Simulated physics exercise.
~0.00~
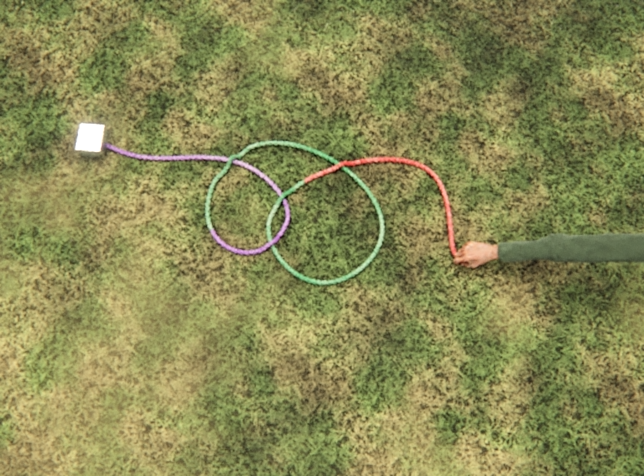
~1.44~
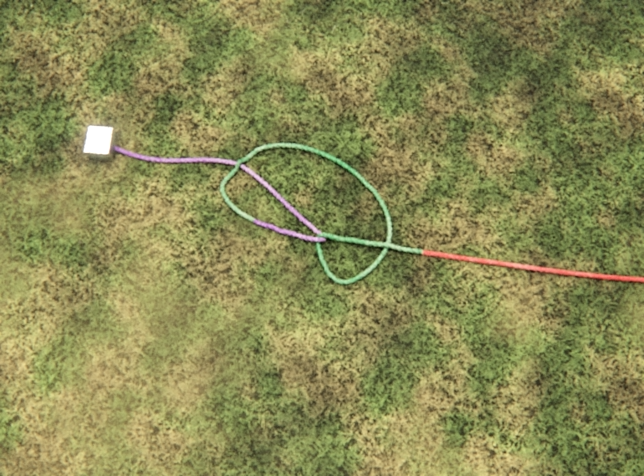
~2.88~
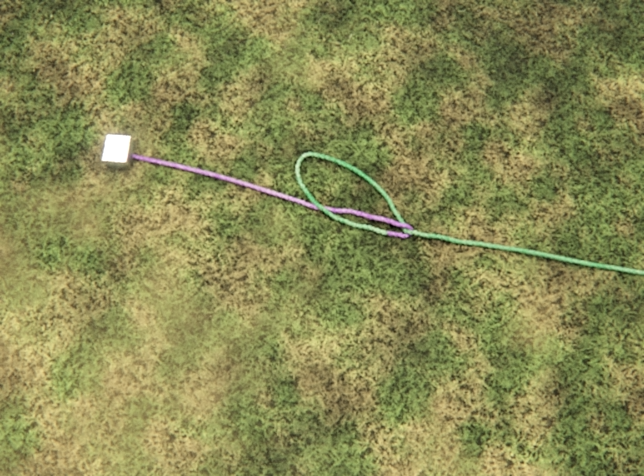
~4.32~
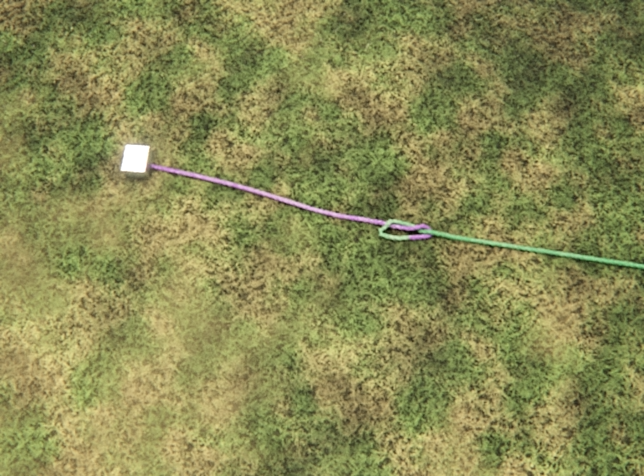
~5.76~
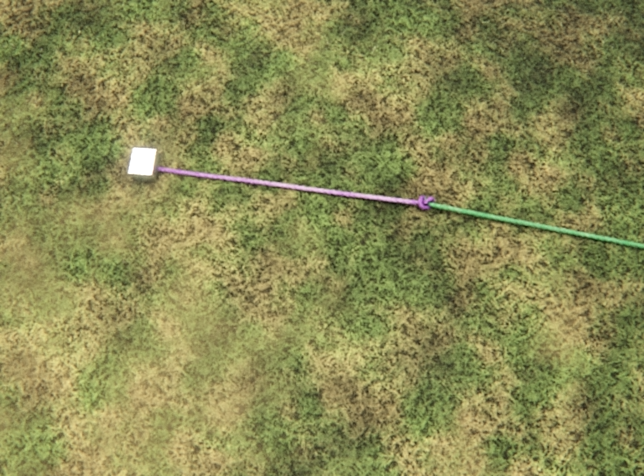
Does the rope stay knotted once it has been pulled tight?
Yes, the loops close up and jam into a small, tight knot where the purple and green sections meet.
